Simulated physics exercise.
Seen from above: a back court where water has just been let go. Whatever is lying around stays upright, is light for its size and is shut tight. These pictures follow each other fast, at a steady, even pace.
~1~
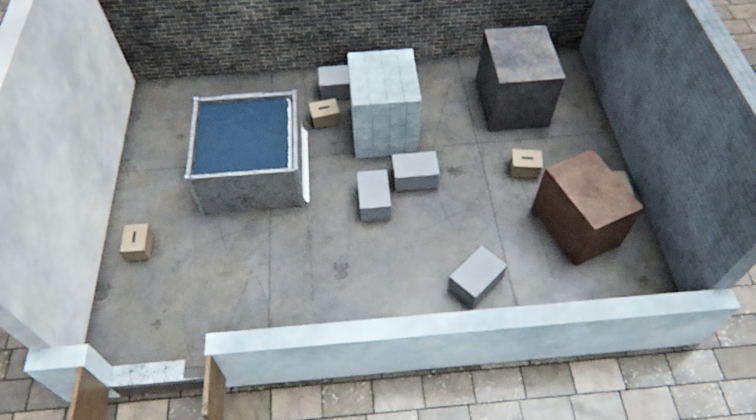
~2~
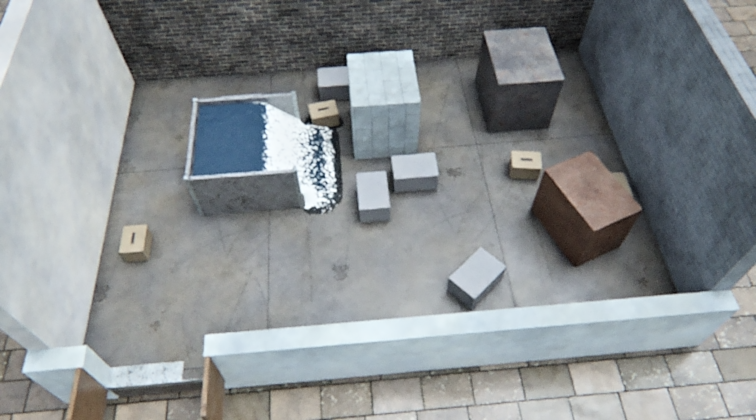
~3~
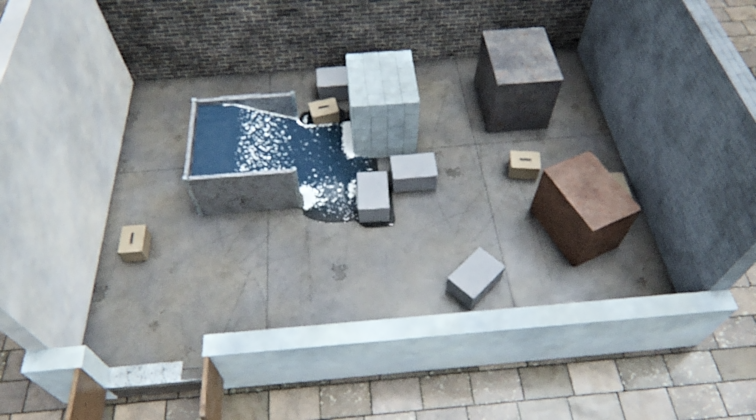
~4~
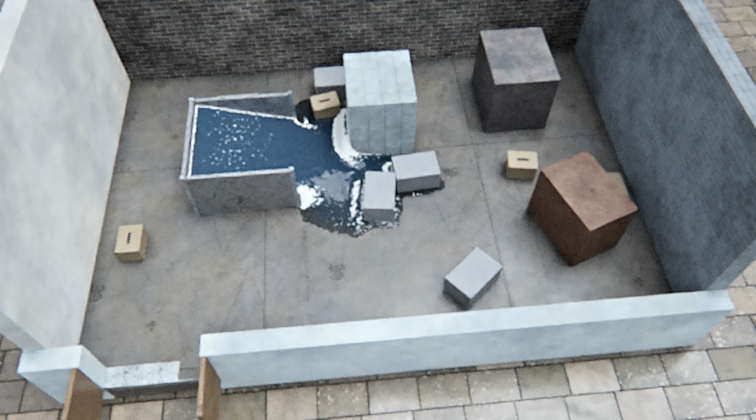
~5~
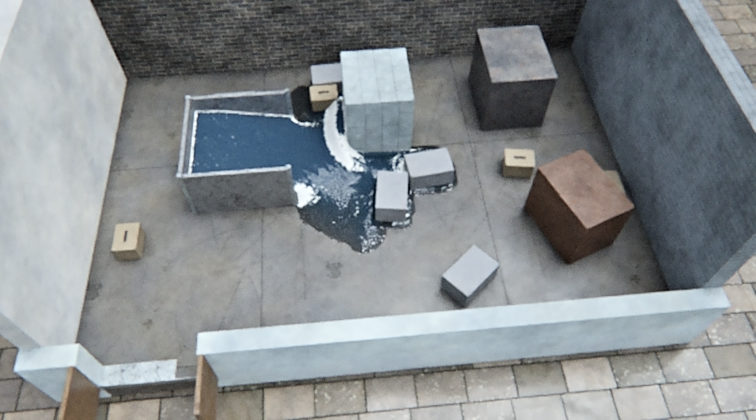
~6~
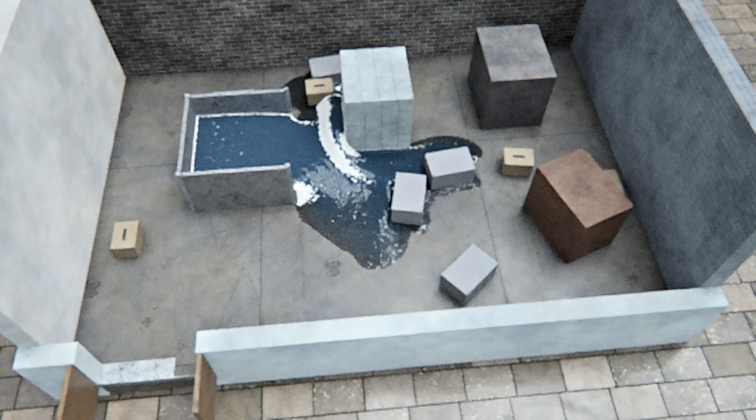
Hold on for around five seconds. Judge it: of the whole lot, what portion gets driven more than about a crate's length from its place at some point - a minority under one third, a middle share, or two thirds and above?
Two thirds and above.
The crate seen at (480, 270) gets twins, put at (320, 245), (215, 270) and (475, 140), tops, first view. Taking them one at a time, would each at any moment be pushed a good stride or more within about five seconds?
Stays put, stays put, displaced.
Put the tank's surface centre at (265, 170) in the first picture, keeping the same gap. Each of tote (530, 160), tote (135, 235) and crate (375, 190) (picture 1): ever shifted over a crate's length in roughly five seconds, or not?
Far enough, Not far, Far enough.
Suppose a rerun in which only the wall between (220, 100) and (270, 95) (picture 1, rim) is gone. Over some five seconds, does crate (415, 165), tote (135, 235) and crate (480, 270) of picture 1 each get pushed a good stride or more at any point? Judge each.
Object by object: Less than that, displaced that much, less than that.
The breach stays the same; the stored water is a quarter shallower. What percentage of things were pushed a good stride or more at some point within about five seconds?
Near 60 in a hundred.
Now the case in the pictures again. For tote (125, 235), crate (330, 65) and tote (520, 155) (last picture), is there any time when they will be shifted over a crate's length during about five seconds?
One after the other: Never so far, yes, swept aside.
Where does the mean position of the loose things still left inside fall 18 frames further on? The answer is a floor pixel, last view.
That works out to about (421, 165) on the floor.
A moment on, 3 of 10 are well off their spots; 0 afloat.
Next, 6 of 10 are well off their spots; 6 afloat.
Later, 6 of 10 are well off their spots; 5 afloat.
In the end, 7 of 10 are well off their spots, and 8 have been at some point; 5 afloat.
